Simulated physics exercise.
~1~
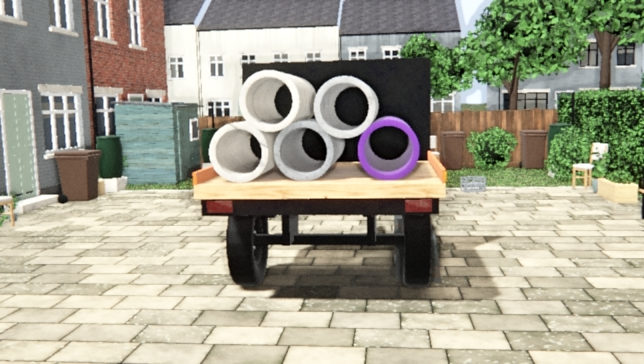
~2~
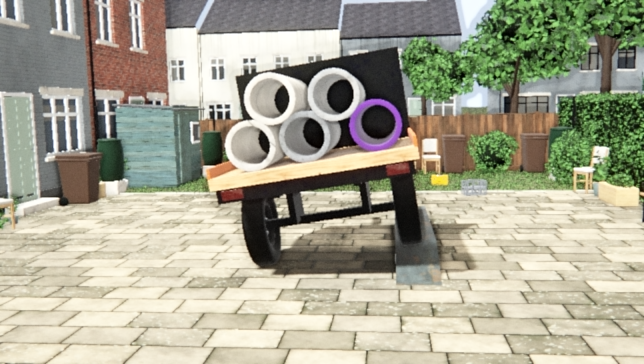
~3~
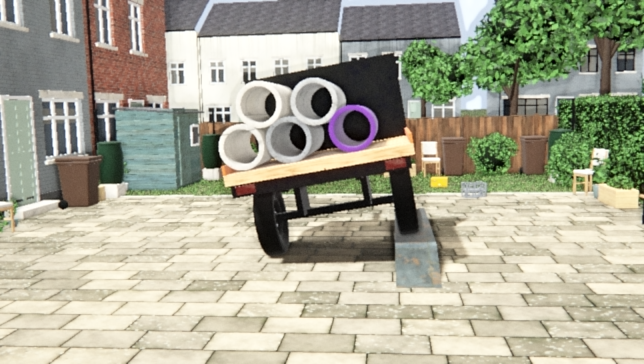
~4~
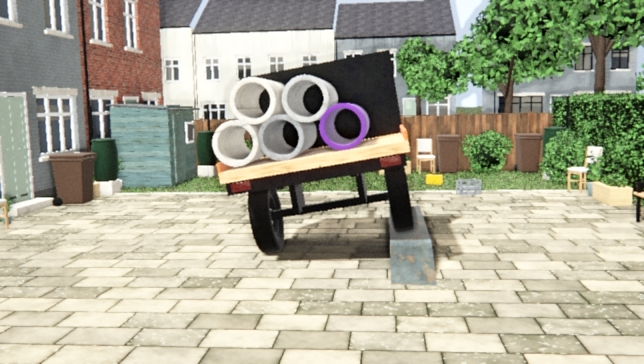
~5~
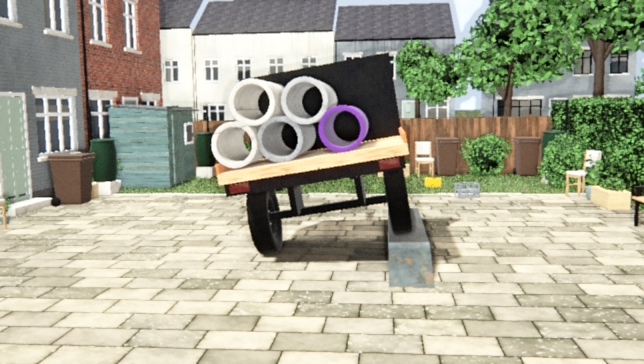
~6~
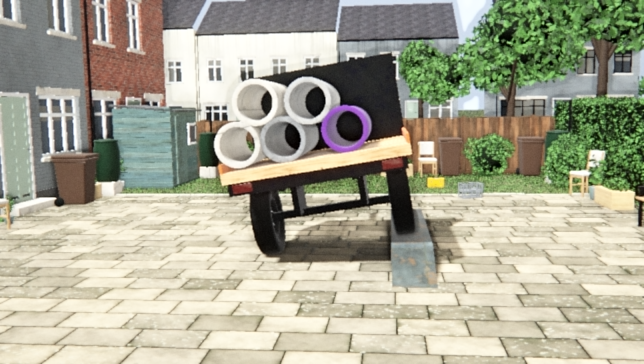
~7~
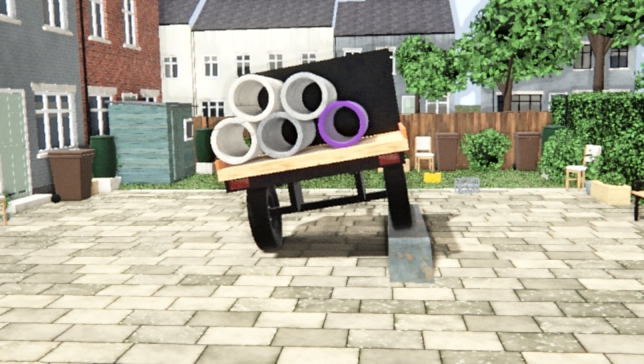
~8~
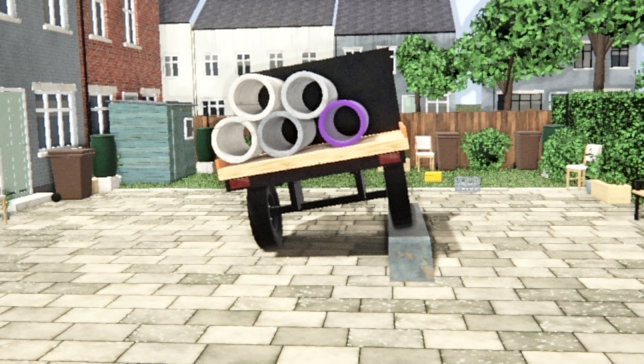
Paved yard by terraced houses, a flat trailer tilting as one wheel mounts a block, its purple-marked pipe rolling left and staying aboard.
